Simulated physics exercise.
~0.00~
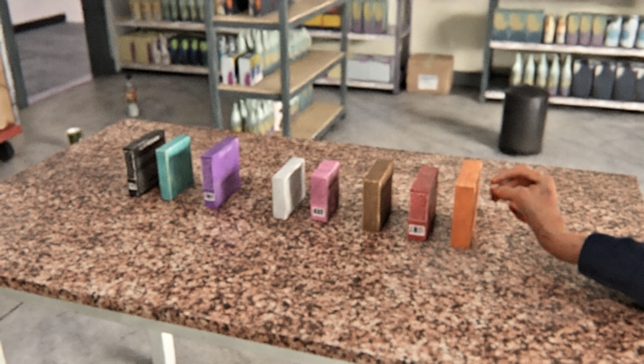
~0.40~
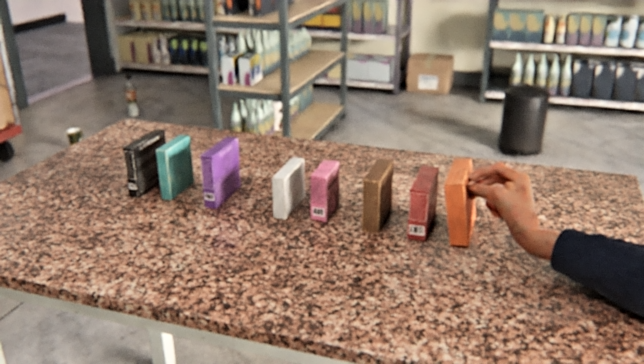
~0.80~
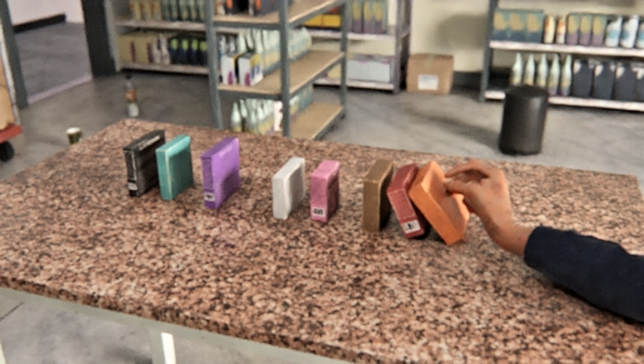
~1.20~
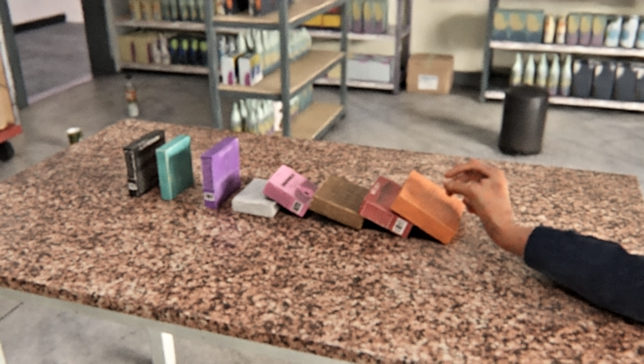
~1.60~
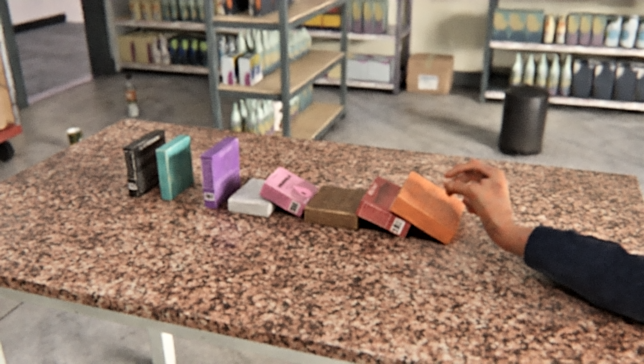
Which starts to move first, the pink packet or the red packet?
The red packet starts to move first, tilting left while the pink packet is still upright. The pink packet goes over after that.
